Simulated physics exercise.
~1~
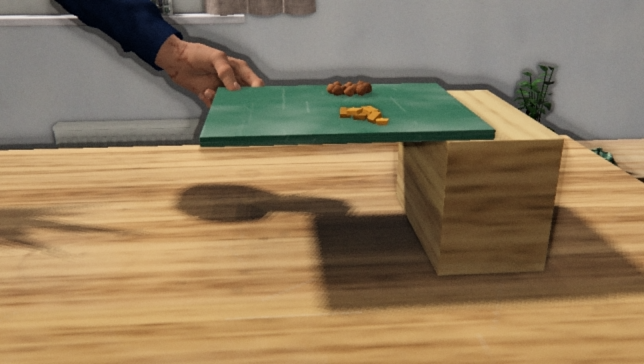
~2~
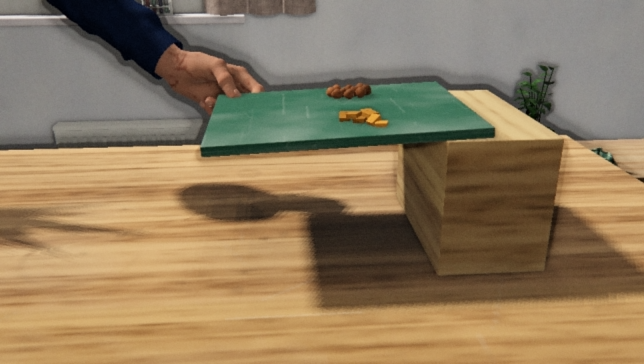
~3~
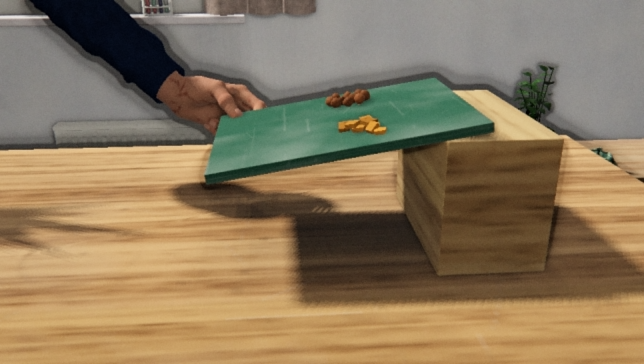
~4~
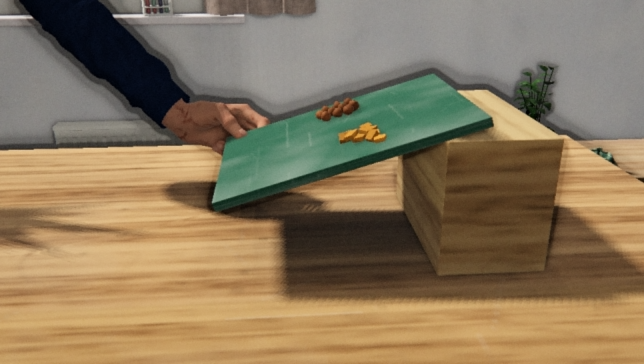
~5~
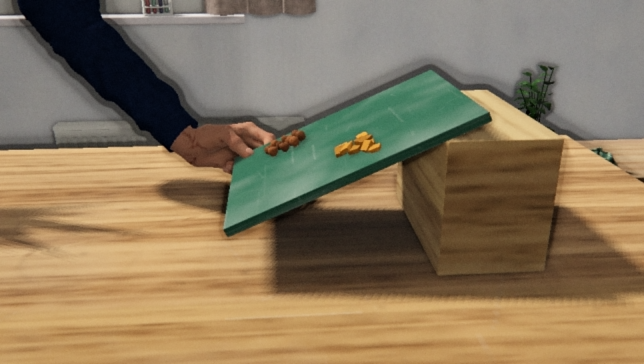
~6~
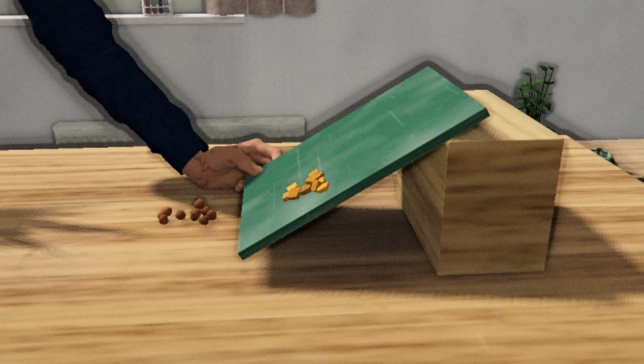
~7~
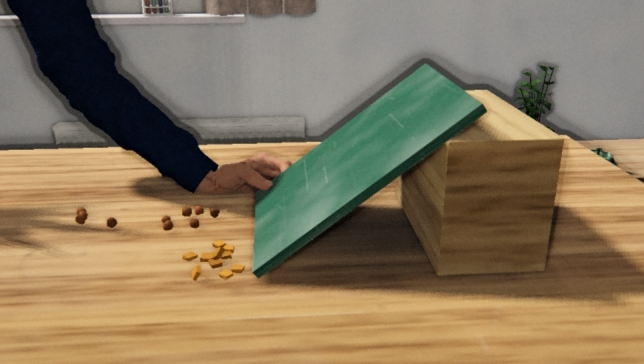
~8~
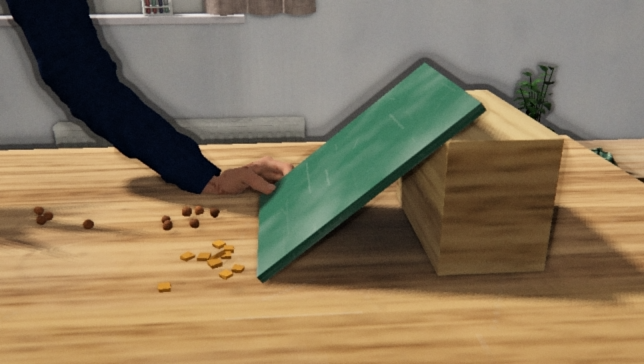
A green board rests with its right end on a wooden block on a pale wood counter, seen from the front and slightly above, with a grey wall behind. Brown round bits lie on its far side and orange-yellow pieces on its near side, while a dark-sleeved hand holds the left end. The hand lowers that end, and the brown bits slide off first, onto the counter. The orange pieces follow as the slope steepens. Finally the board leans steeply against the block, bare, with the brown bits scattered farther left than the orange ones.
